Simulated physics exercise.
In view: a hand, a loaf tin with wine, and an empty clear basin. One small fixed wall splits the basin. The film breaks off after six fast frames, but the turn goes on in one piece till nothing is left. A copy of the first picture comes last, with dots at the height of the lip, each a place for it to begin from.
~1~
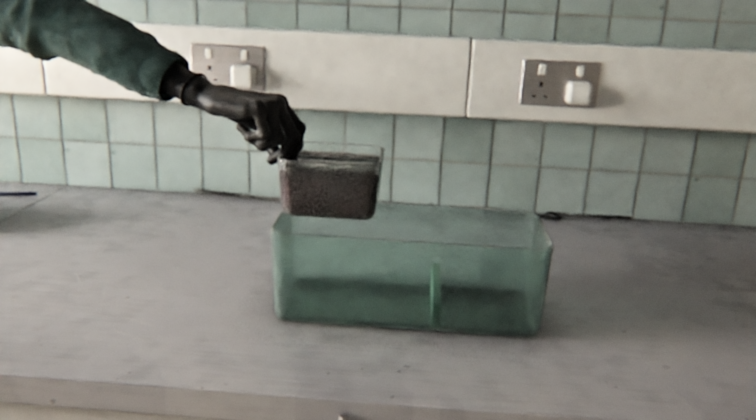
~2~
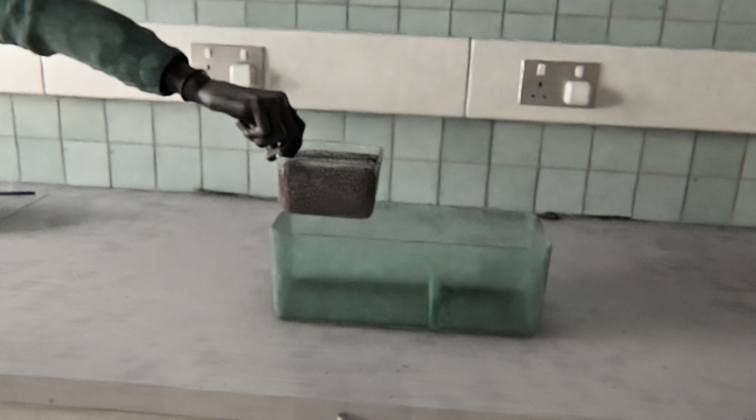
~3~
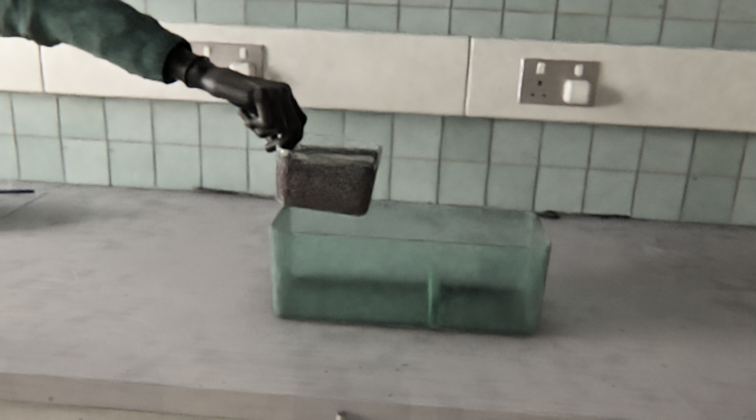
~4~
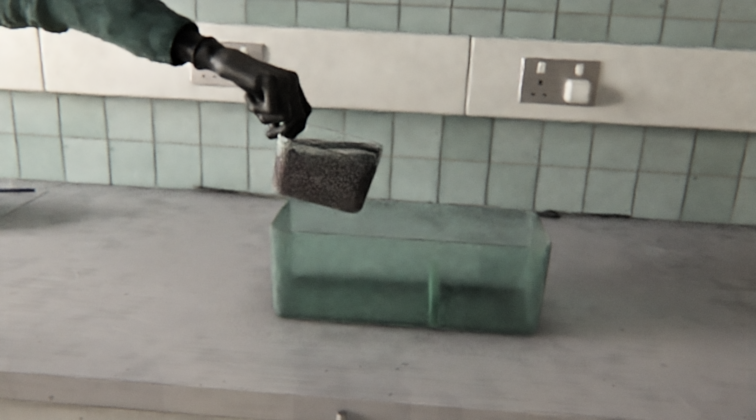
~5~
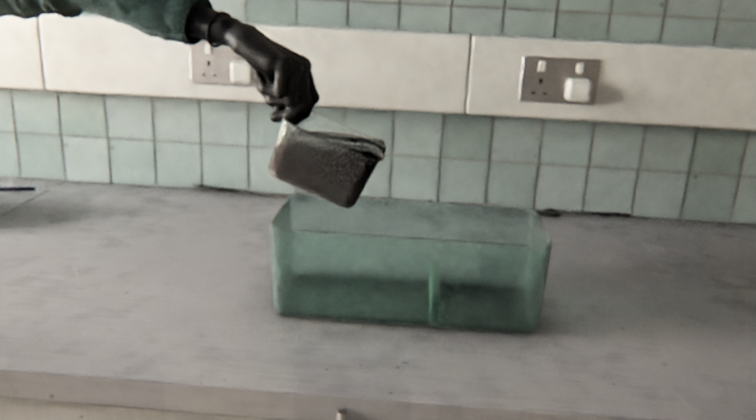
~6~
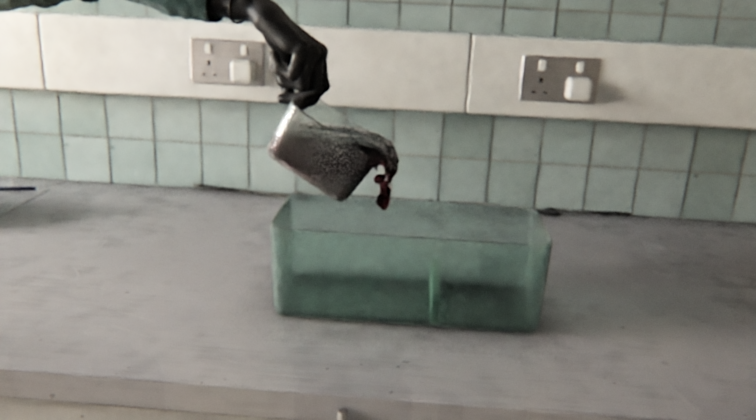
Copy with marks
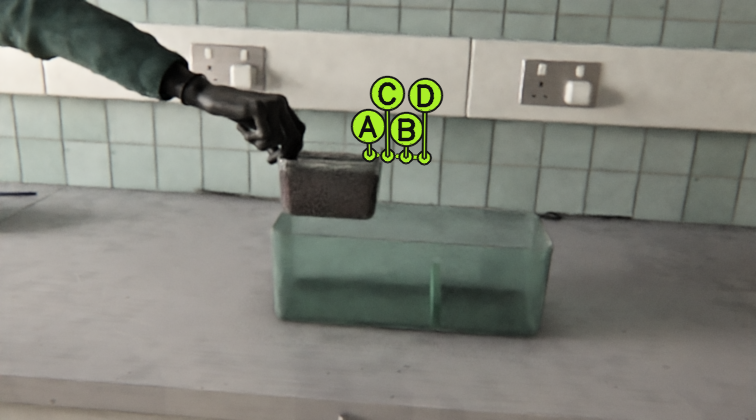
A dark-gloved hand holding a loaf tin of wine above a clear basin, tilting it rightward until dark red liquid crosses the lip.
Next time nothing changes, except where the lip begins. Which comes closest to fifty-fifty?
I would pick spot A.
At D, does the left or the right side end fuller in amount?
More ends on the right.
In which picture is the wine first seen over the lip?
Picture 5.
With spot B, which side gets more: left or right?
The right side.
On the marked copy, A at (369, 154); B at (405, 156); C at (387, 155); D at (424, 157).
With A, about 49 % ends left of the wall and 50 % right of it.
With B, about 12 % ends left of the wall and 88 % right of it.
With C, about 20 % ends left of the wall and 80 % right of it.
With D, about 14 % ends left of the wall and 86 % right of it.
